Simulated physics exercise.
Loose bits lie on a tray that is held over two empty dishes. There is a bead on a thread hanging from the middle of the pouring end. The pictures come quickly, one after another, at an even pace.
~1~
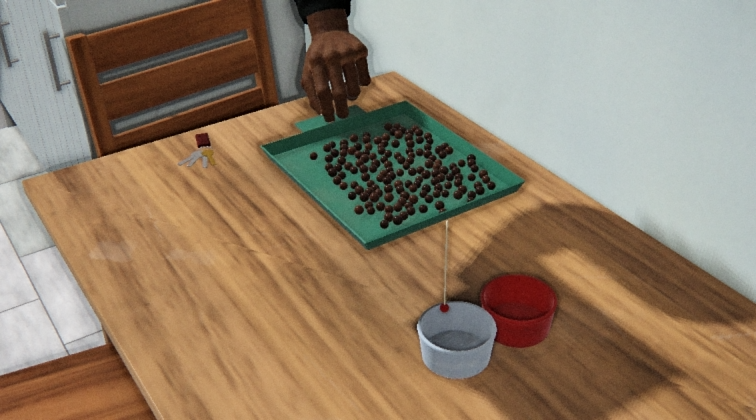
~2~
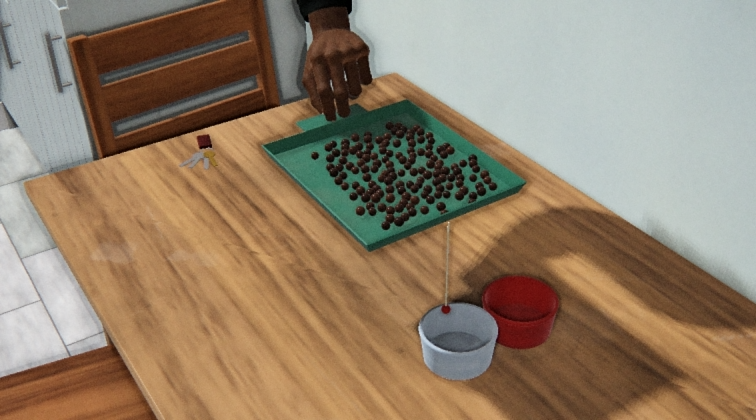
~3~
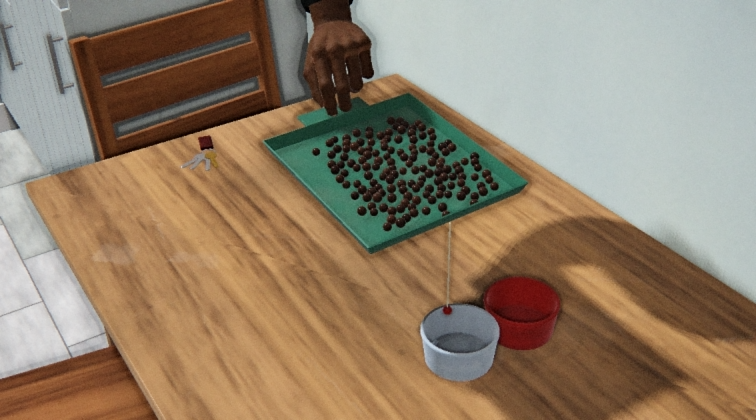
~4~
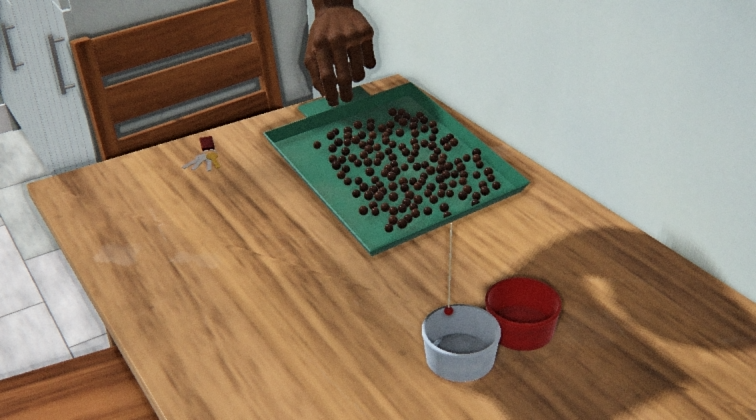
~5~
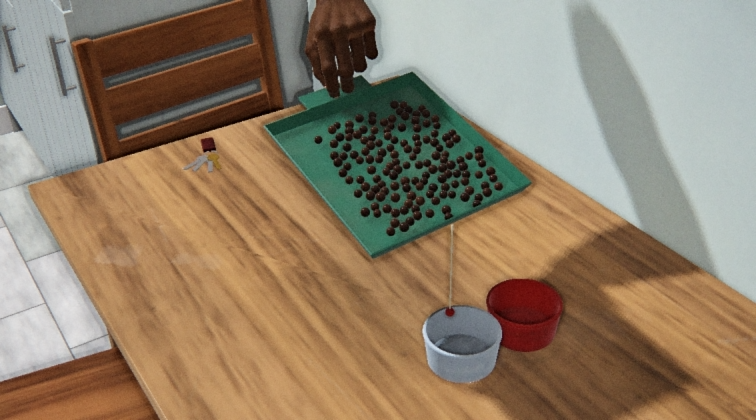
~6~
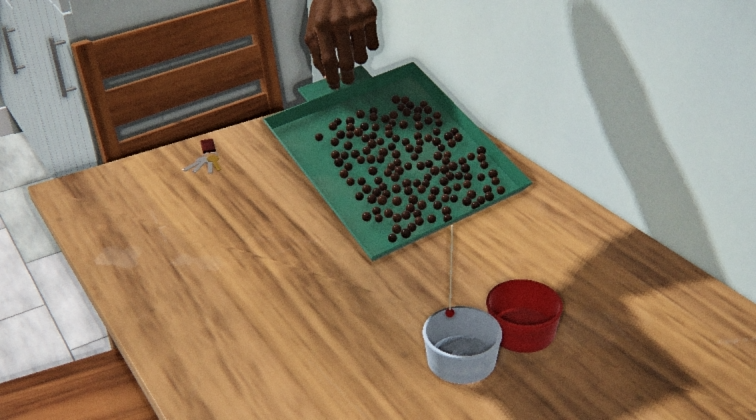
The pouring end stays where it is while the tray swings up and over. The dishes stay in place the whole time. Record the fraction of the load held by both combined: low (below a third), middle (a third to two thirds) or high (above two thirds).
Fraction held by both: Low.
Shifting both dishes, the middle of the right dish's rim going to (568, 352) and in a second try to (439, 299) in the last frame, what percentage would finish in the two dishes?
0 %, then 0 %.
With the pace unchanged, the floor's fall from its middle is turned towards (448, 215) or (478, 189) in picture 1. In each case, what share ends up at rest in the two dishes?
Roughly 50 per cent, and 80 per cent.
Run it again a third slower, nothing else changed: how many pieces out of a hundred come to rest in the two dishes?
About 10 %.
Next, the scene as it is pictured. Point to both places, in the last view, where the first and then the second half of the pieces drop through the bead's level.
First half (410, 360); second half (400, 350).
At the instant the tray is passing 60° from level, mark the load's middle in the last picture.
Look about (418, 262) in the last picture.
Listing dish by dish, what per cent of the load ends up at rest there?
Per hundred pieces: Left dish roughly 10, right dish roughly 0.
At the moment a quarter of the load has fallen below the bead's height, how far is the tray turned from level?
At roughly 55°.
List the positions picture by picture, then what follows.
The first picture shows corners of the pouring end at (367, 238) and (517, 180), level; middle of the load at (400, 173), chocolate balls; left dish at (479, 359); right dish at (542, 329); bead on its thread at (444, 308).
The second picture shows corners of the pouring end at (369, 240) and (518, 181), level; middle of the load at (402, 173).
The third picture shows corners of the pouring end at (370, 242) and (520, 181), tipped barely, lowest at the left corner; middle of the load at (403, 171).
The fourth picture shows corners of the pouring end at (372, 245) and (522, 181), tipped a little, lowest at the left corner; middle of the load at (405, 167).
The fifth picture shows corners of the pouring end at (373, 248) and (524, 181), tipped a little, lowest at the left corner; middle of the load at (407, 166).
The sixth picture shows corners of the pouring end at (373, 252) and (524, 181), tipped clearly, lowest at the left corner; middle of the load at (408, 166), nearly all on the move; left dish at (485, 364); right dish at (547, 334).
Soon after the last picture, tray tipped steeply; about half on the tray; a small part in the left dish; about a quarter outside both; about a quarter in the air.
A little later, tray tipped right over; a small part in the left dish; a stray few in the right dish; most outside both; a stray few in the air.
Later still, tray tipped past a quarter turn; a small part in the left dish; a stray few in the right dish; most outside both.
By the end, tray tipped past a quarter turn; a small part in the left dish; a stray few in the right dish; most outside both.
